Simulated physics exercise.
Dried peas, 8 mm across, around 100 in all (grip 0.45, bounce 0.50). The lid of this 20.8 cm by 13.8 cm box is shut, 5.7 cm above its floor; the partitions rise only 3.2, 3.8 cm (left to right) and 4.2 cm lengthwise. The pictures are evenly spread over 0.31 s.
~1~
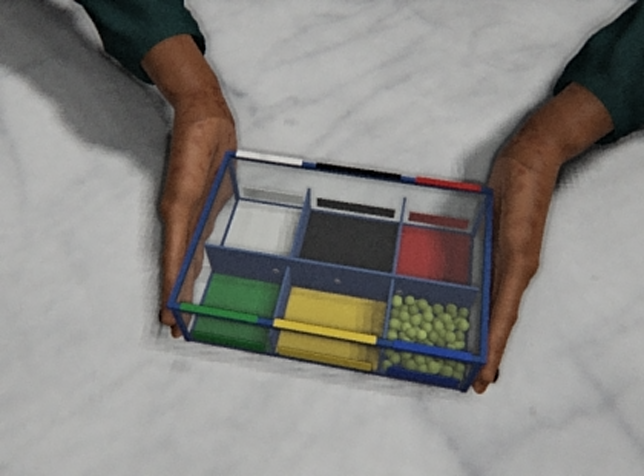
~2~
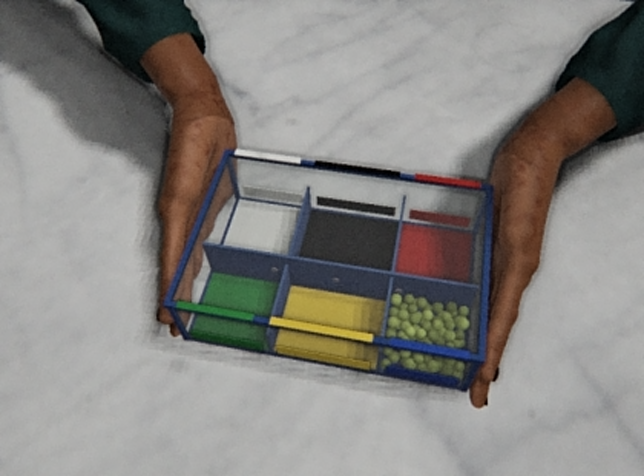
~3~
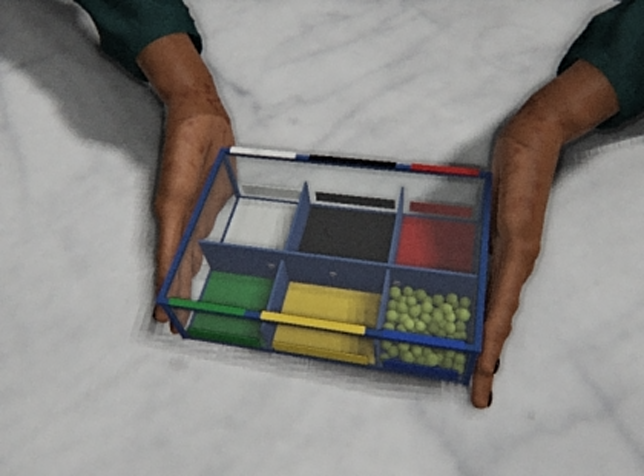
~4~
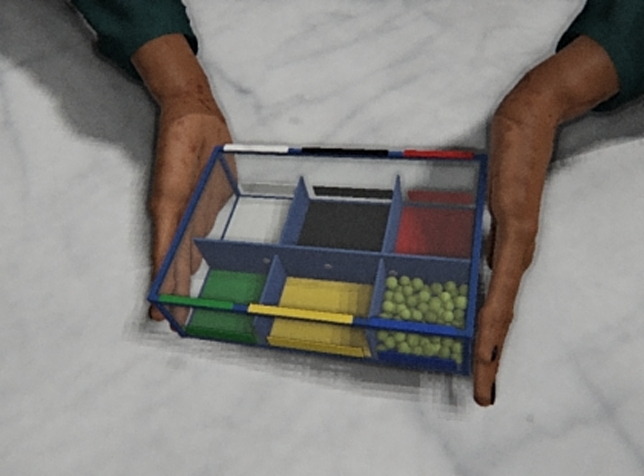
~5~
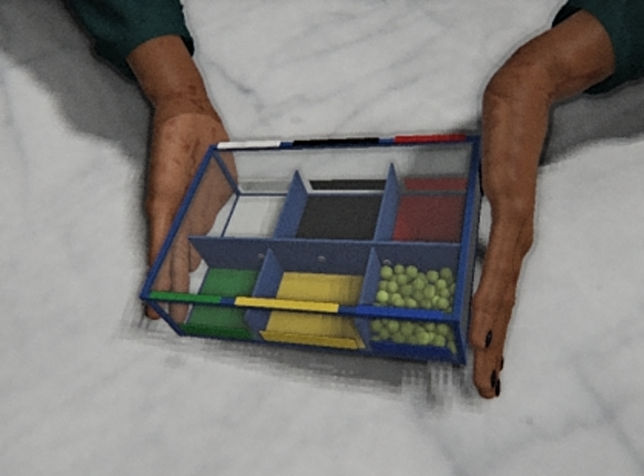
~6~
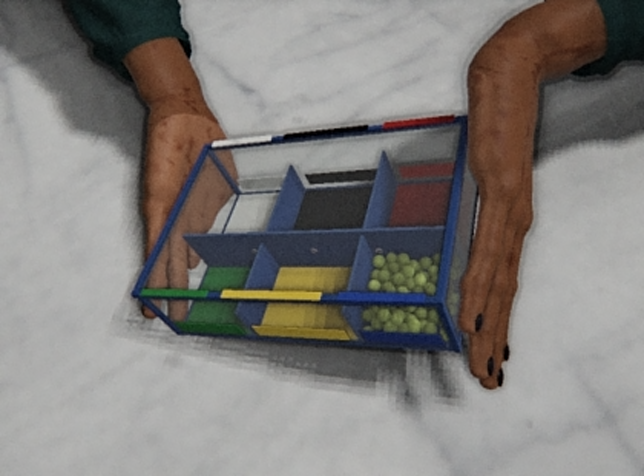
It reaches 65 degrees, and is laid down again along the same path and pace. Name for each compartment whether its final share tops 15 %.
Red compartment: No; blue compartment: Yes; green compartment: No; yellow compartment: No; white compartment: No; black compartment: No.
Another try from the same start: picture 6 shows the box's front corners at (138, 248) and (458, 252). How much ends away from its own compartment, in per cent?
In that case some 5 per cent.
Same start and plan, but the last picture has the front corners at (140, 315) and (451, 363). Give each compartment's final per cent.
Red 0; blue 100; green 0; yellow 0; white 0; black 0.
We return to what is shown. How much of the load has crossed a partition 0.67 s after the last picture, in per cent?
Some 0 per cent.
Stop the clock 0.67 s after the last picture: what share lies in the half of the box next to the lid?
Some 10 per cent.
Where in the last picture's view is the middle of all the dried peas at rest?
At about (406, 339).
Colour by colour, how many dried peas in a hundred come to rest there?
Red 0; blue 100; green 0; yellow 0; white 0; black 0.
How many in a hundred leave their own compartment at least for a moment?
About 0 per cent.
Then, 0.67 s after the last picture, tilt 62 degrees; blue 100 %.
Then, 1.11 s after the last picture, tilt 26 degrees; blue 100 %.
Then, 1.63 s after the last picture, tilt 0 degrees; blue 100 %.
In the end, red 0 %, blue 100 %, green 0 %, yellow 0 %, white 0 %, black 0 %.
